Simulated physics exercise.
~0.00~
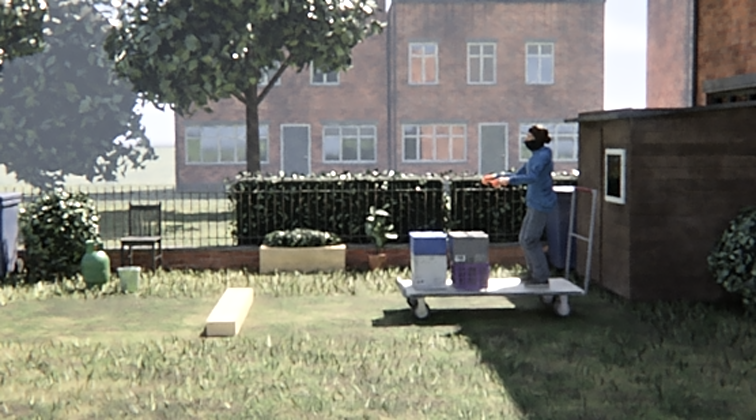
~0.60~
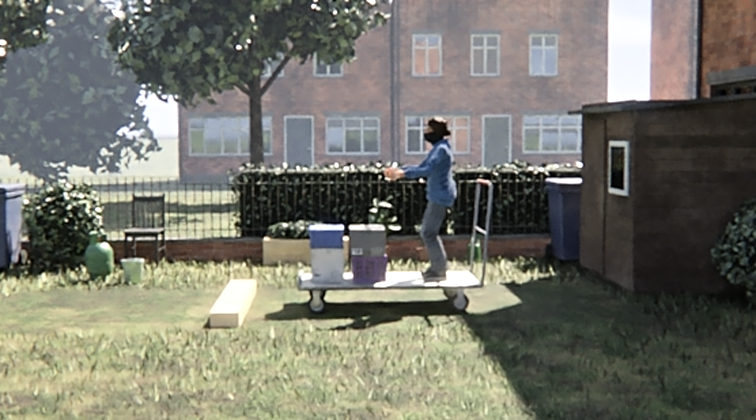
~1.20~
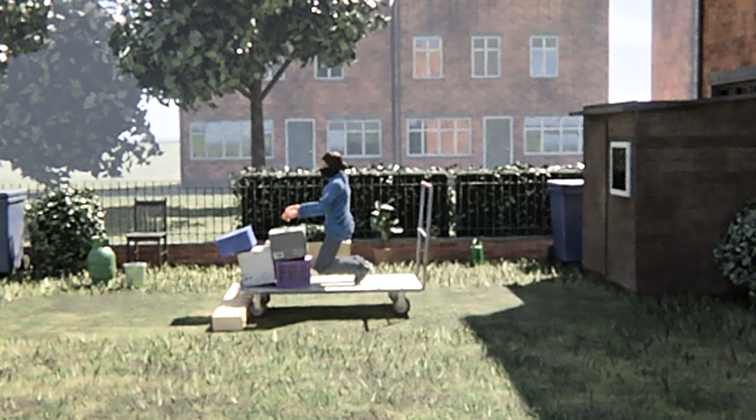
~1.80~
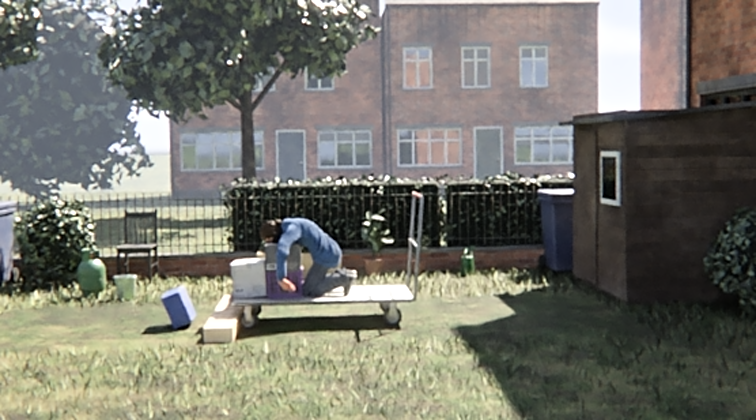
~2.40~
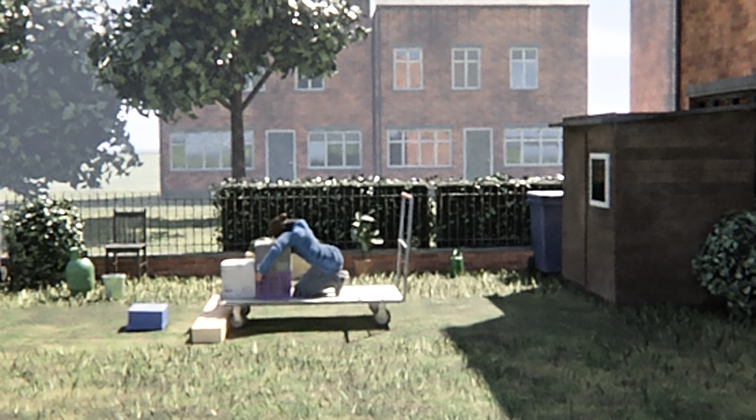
A person in a blue top and dark cap stands on a flat trolley rolling left across a sunlit lawn, seen side-on from a slightly swaying camera, with a hedge, railings and brick houses behind and a dark shed at right. Ahead of the person, a blue tote sits on a white parcel beside a grey carton on a purple crate. The trolley reaches a pale kerb and stops, and the person drops to the knees as the tote slides forward. The tote tumbles over the front edge onto the grass beyond the kerb. The person folds forward against the remaining boxes and ends slumped on the deck behind them.
